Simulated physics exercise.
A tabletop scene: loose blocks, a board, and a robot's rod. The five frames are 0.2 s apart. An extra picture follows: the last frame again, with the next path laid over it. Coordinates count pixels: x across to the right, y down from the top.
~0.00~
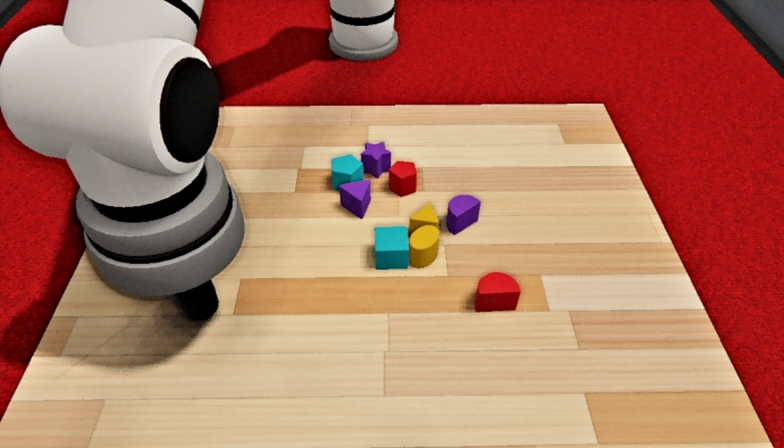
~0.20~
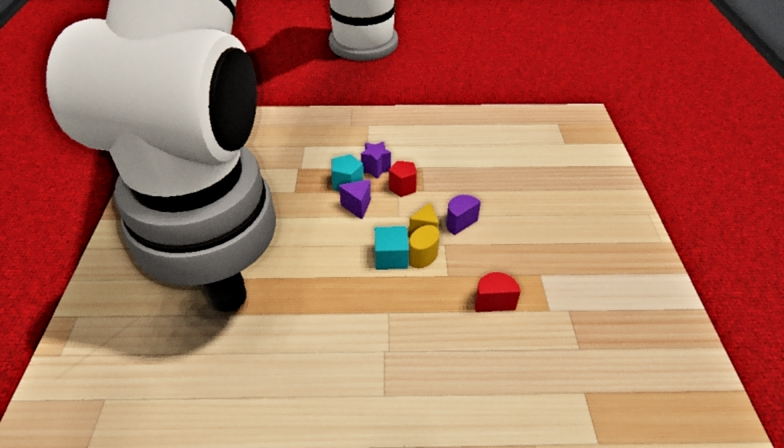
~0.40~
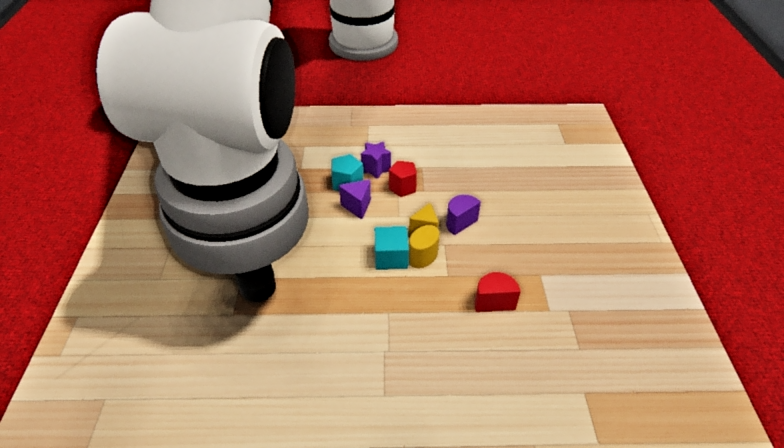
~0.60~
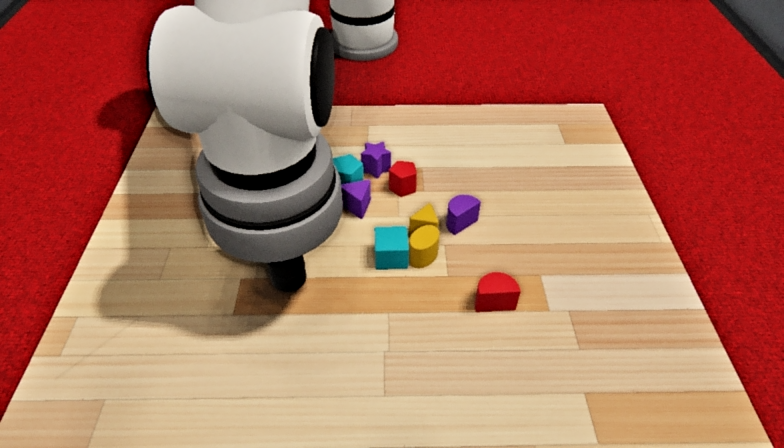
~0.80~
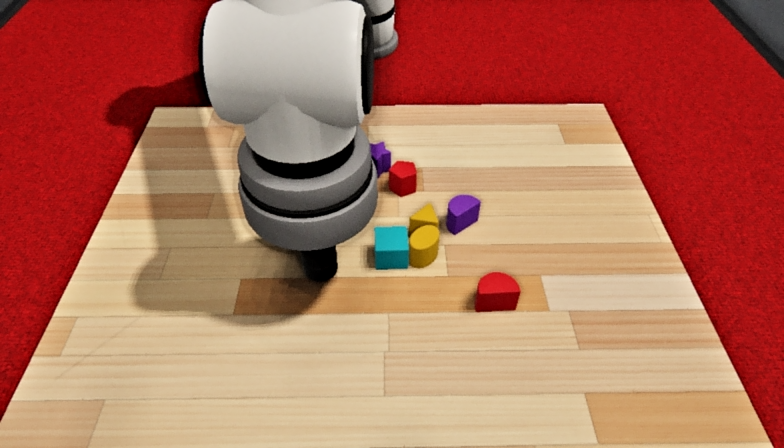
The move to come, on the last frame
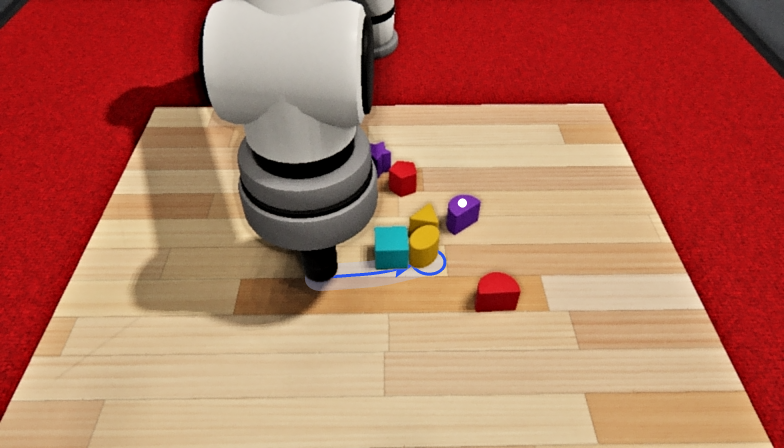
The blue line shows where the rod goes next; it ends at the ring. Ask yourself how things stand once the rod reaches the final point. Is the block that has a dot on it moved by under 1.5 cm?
Yes - that is the case.
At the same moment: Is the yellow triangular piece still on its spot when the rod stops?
Answer: No.
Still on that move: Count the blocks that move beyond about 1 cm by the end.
Three or more move.
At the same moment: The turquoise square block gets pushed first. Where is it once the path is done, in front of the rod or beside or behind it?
It is no longer ahead.
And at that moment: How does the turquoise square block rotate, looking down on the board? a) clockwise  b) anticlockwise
b: Anticlockwise.
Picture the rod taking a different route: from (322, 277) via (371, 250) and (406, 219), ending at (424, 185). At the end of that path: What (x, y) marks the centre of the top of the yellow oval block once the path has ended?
It ends at (446, 240).
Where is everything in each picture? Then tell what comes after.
In the first picture, lower end of the rod (201, 307), tops of blocks, turquoise square block (391, 238), yellow oval block (425, 236), yellow triangular piece (426, 214), purple D-shaped block (462, 203).
In the second picture, rod (229, 299), blocks as before.
In the third picture, rod (259, 289), blocks as before.
In the fourth picture, rod (290, 280), blocks as before.
In the fifth picture, rod (321, 270), turquoise square block (391, 238), yellow oval block (425, 236), yellow triangular piece (426, 214), purple D-shaped block (462, 203).
The drawn path runs from (322, 277) via (377, 273), ending at (429, 261); the dot is on the purple D-shaped block.
What follows on the original path. One third of the way, rod (360, 267); nothing pushed yet.
Two thirds of the way, rod (396, 262); turquoise square block (413, 228), turned 45° anticlockwise; yellow oval block (448, 230), turned 20° anticlockwise; yellow triangular piece (428, 210).
At the end, rod (429, 254); turquoise square block (425, 217), turned 80° anticlockwise; yellow oval block (456, 228), turned 25° anticlockwise; yellow triangular piece (430, 200); purple D-shaped block not moved.
